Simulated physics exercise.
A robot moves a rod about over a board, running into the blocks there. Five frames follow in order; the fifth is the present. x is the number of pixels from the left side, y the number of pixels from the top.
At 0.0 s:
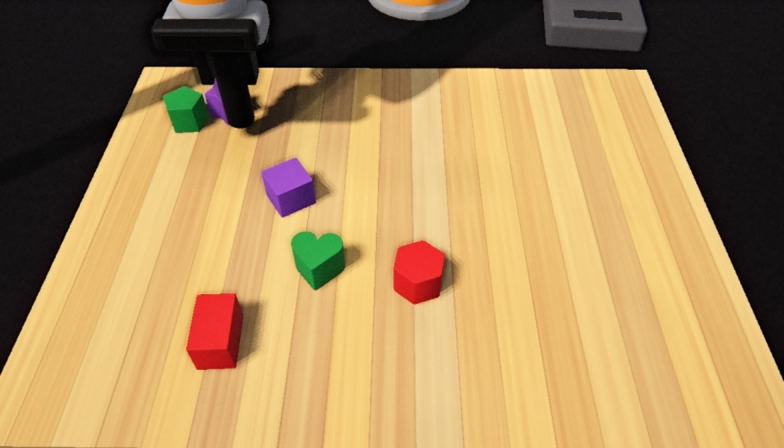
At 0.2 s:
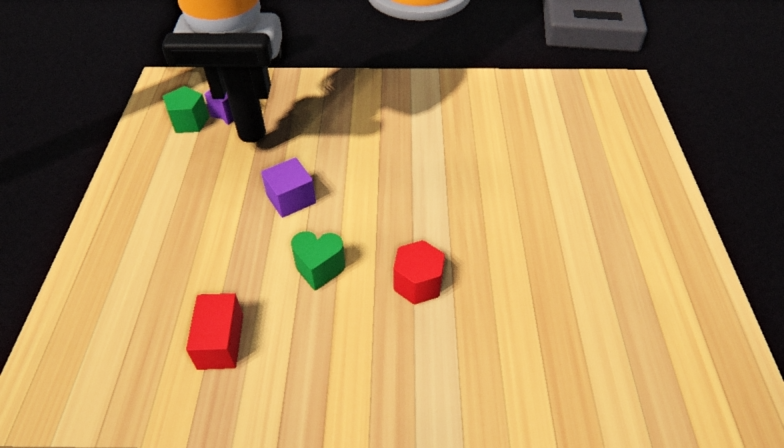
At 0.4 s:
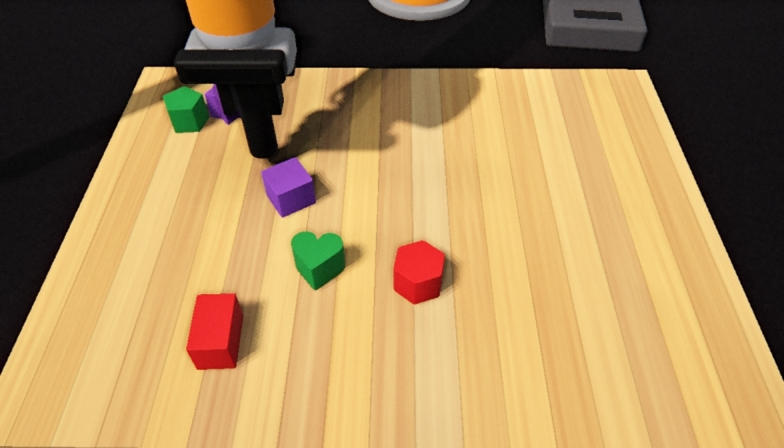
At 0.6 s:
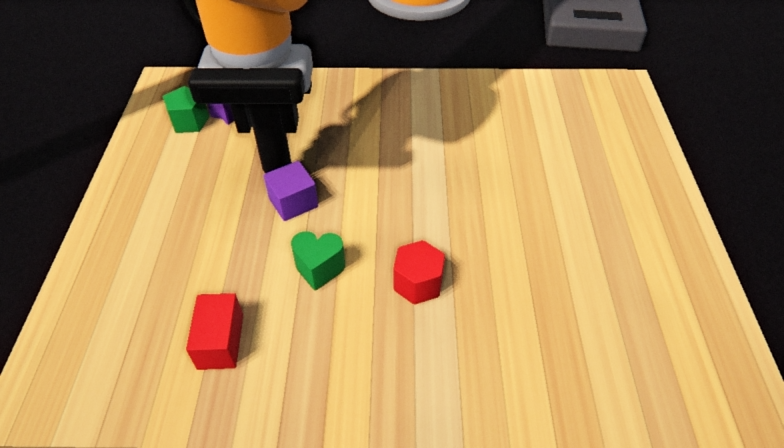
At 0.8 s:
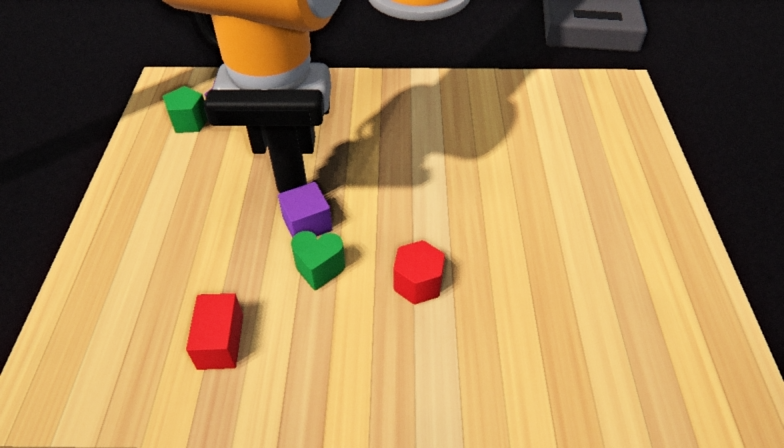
A robot arm with an orange and grey body and a black rod moves down and to the right over a striped wooden board, seen from above at a fixed angle. A purple cube sits above a green heart, with red blocks below left and to the right, and green and purple blocks at upper left. The rod meets the cube and pushes it toward the heart.
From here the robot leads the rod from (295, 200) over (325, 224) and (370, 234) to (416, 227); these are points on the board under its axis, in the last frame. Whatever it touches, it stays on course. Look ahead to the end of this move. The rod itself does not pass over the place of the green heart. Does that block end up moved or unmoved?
It is moved off its spot.
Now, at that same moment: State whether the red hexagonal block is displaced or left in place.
Well, the red hexagonal block holds its place.
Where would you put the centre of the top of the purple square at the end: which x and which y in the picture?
Just about (330, 237).
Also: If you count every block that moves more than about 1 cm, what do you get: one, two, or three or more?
The number will come to 2.
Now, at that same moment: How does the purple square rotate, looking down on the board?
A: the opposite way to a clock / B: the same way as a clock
B - the same way as a clock.
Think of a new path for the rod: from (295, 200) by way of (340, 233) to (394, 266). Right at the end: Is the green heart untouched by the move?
No, that is not what happens.
On the path given first. One third of the way, rod at (325, 213); purple square at (324, 231), turned 30° clockwise; green heart at (319, 264).
Two thirds of the way, rod at (370, 222); purple square at (330, 237), turned 40° clockwise; green heart at (319, 270).
At the end, rod at (417, 214); purple square at (330, 237), turned 40° clockwise; green heart at (319, 270); red hexagonal block not moved.
